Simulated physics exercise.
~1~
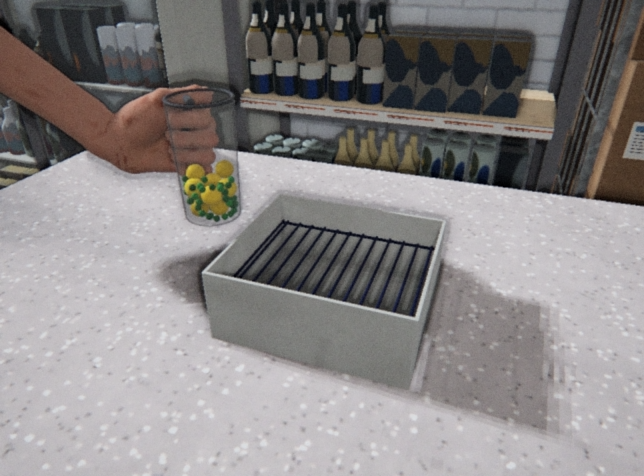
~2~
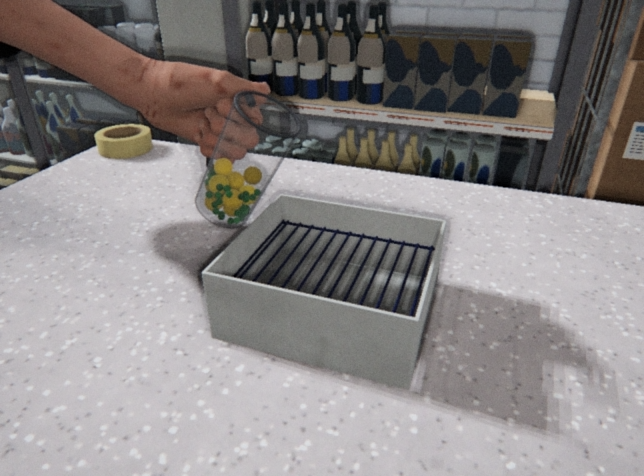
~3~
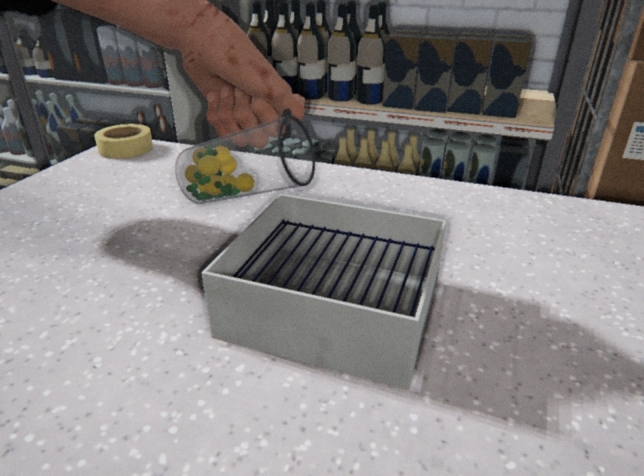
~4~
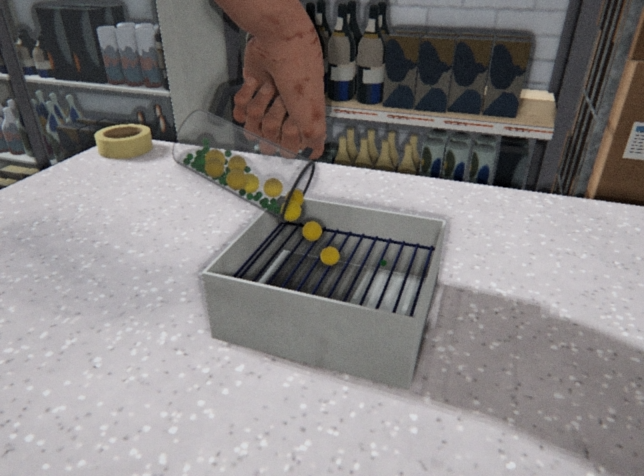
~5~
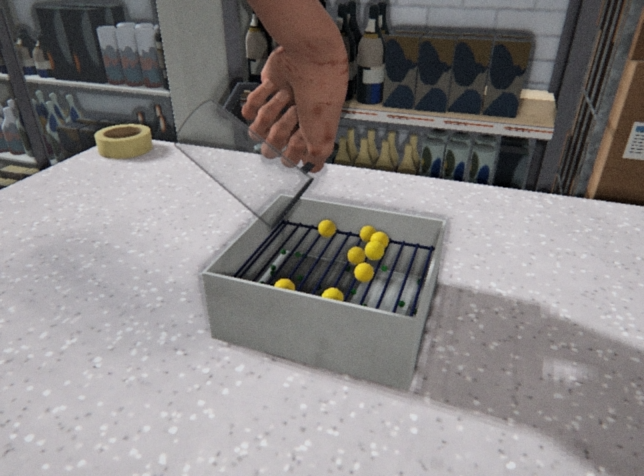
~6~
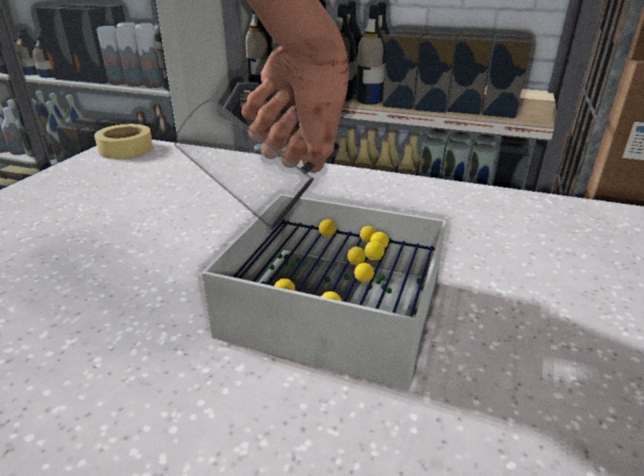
At first, a hand at the left holds a clear cup of yellow and green pieces upright beside a grey box with dark wires across it, on a speckled white counter. The hand moves the cup right, tilting it toward the box, and then tips it onto its side with the pieces still inside. As the cup tilts further, yellow balls begin rolling out over the wires. The cup ends upside down and empties over the box. Finally, the yellow balls rest scattered on top of the wires, while the small green pieces drop through beneath them.
